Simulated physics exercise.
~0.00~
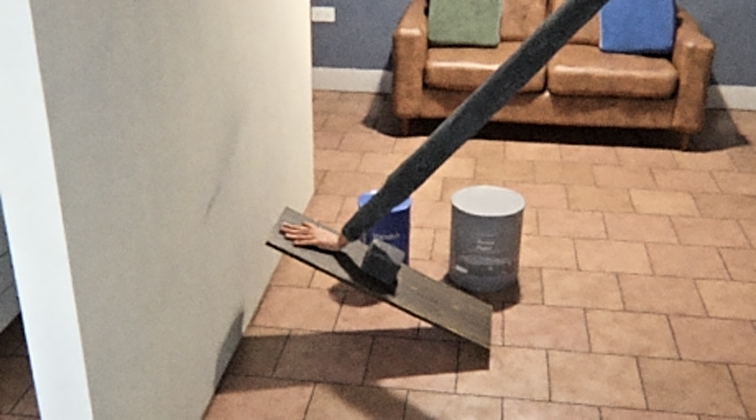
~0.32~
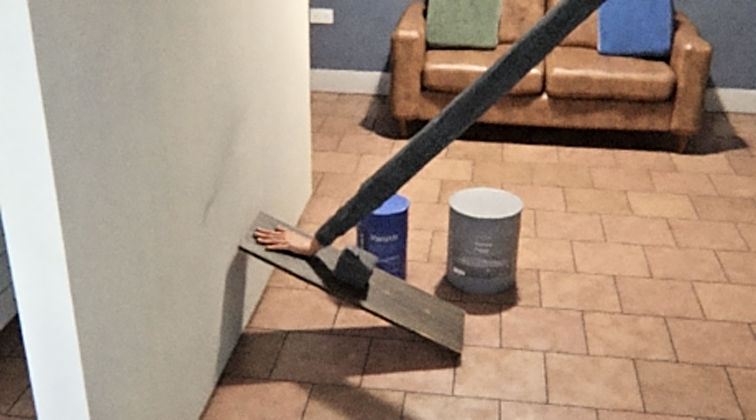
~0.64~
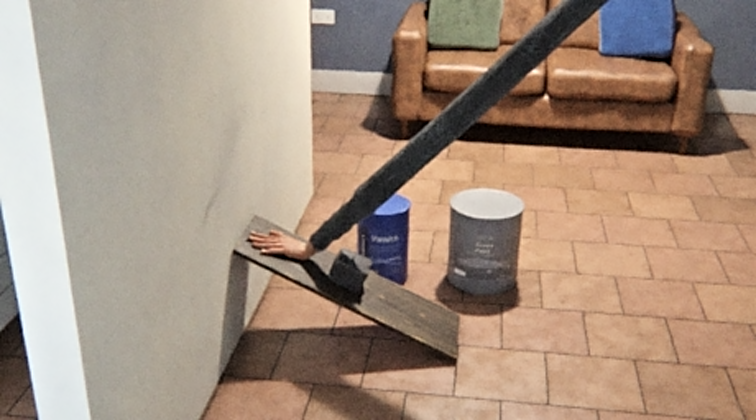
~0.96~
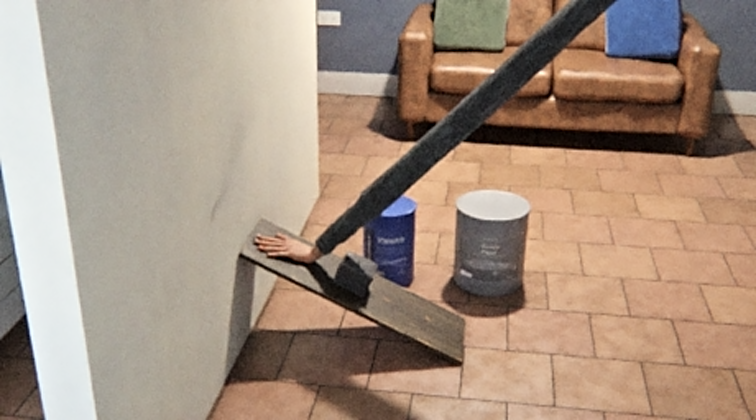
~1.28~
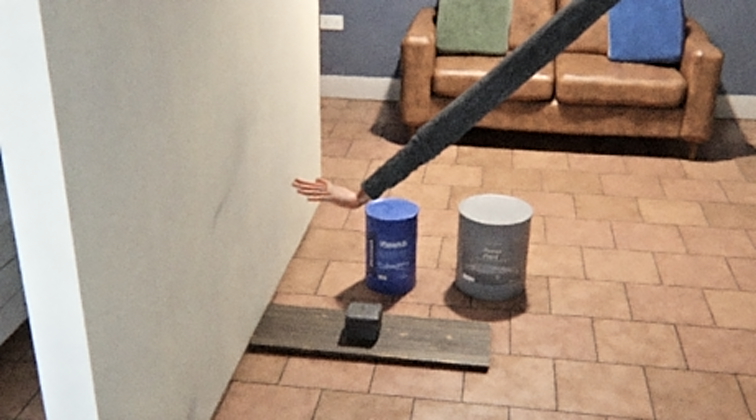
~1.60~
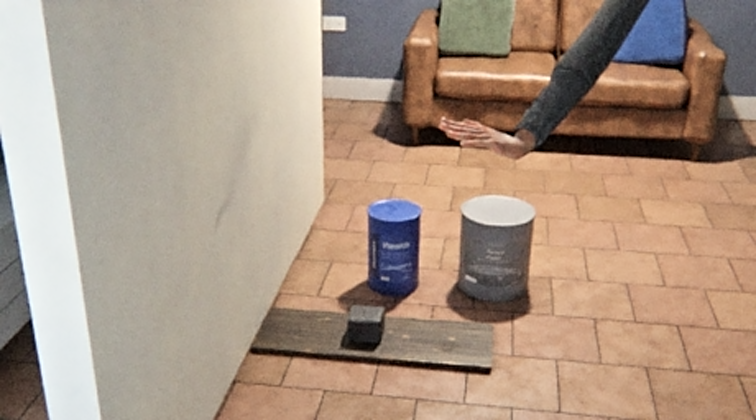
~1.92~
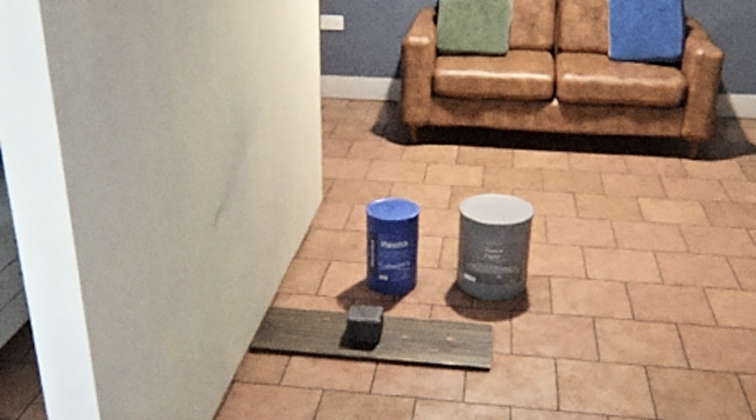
A long, dark board with a small black block on it is held aslant by a hand beside a pale wall, on a terracotta-tiled floor seen from slightly above by a gently swaying camera. A blue pail and a grey pail stand to the right, with a brown leather sofa holding green and blue cushions behind. The arm, in a dark sleeve, shifts the board left until its upper end rests against the wall. The hand lets go and draws back, and the board drops. It ends lying flat on the tiles, block still on top, both pails unmoved.
